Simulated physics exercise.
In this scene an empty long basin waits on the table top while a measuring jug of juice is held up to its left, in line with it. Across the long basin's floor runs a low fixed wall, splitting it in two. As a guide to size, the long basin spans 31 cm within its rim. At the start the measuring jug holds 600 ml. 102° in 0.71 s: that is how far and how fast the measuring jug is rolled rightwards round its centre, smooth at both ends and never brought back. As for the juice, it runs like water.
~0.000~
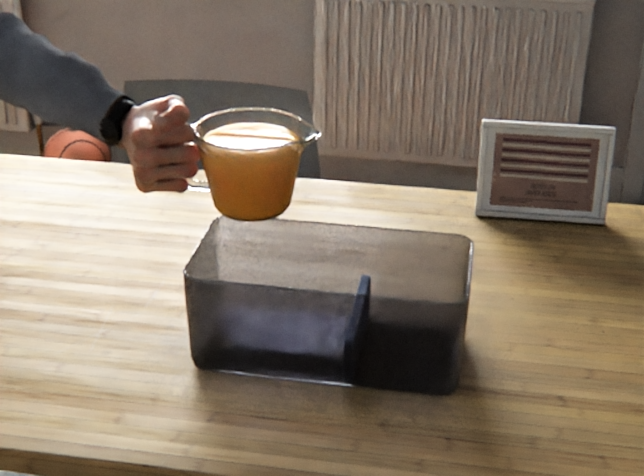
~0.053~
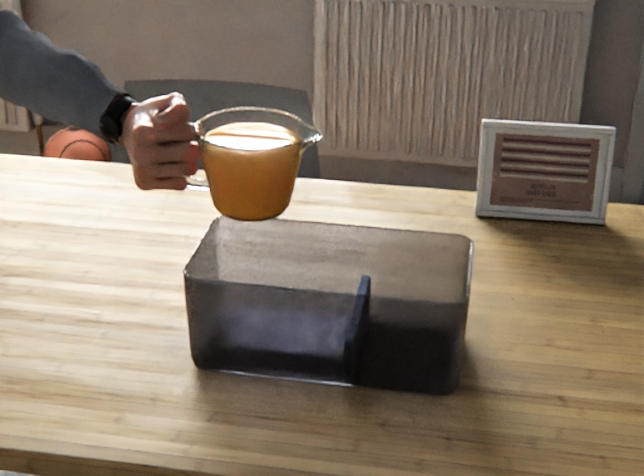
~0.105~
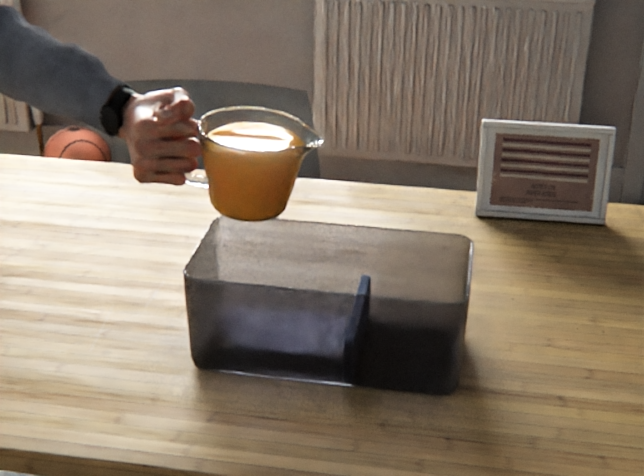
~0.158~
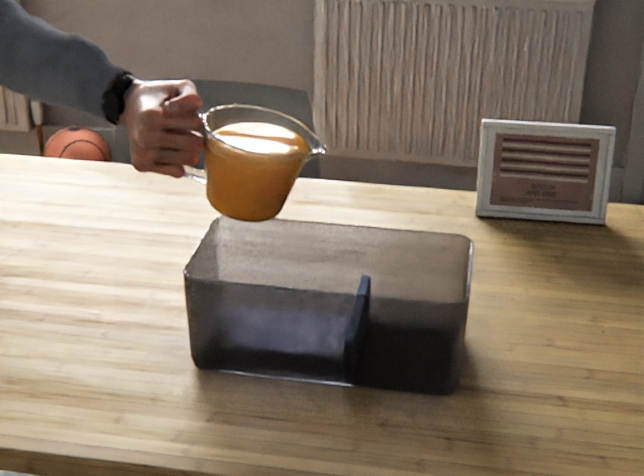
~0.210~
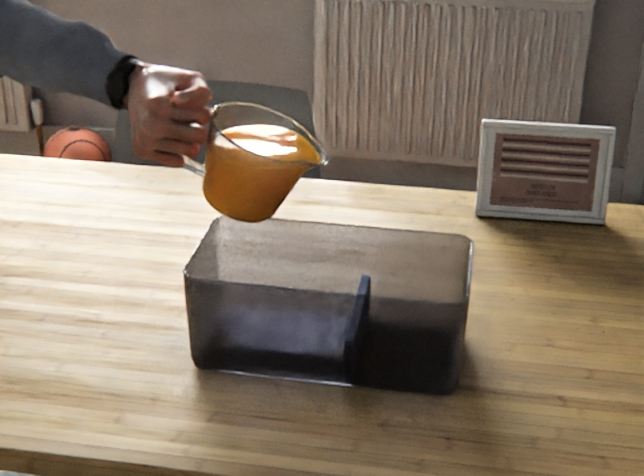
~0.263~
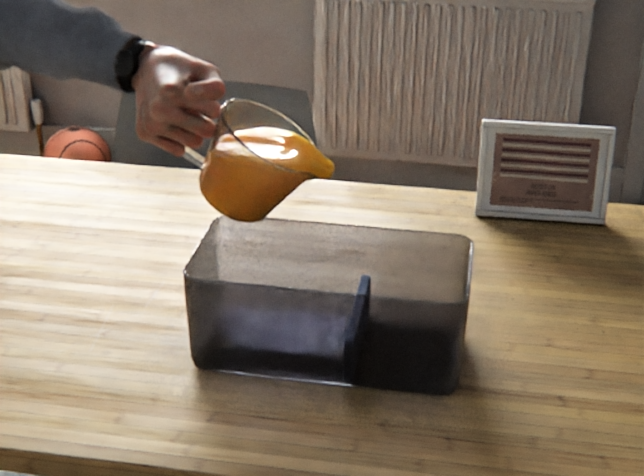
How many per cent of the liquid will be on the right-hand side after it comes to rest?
Some 34 per cent will be on the right-hand side.
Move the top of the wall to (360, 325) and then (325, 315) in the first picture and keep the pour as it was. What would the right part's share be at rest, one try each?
40 per cent first, 85 per cent second.
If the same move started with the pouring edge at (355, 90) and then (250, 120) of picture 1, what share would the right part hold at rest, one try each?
85 in a hundred, followed by 5 in a hundred.
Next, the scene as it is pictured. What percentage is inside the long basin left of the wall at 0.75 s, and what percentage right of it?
Lab note: Left near 60 %, right near 32.
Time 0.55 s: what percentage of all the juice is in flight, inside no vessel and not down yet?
Roughly 20 percent.
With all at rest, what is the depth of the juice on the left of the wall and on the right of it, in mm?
Left part: About 14 mm; right part: About 12 mm.
After 0.55 s the tilt is 89° and 39 per cent is still to pour, 14 is left of the wall and 26 right of it.
After 0.75 s the tilt is 102° and 5 per cent is still to pour, 59 is left of the wall and 33 right of it.
After 0.97 s the tilt is 102° and 0 per cent is still to pour, 66 is left of the wall and 33 right of it.
After 1.21 s the tilt is 102° and 0 per cent is still to pour, 66 is left of the wall and 34 right of it.
In the end 66 per cent lies left of the wall, 34 right of it and 1 outside.
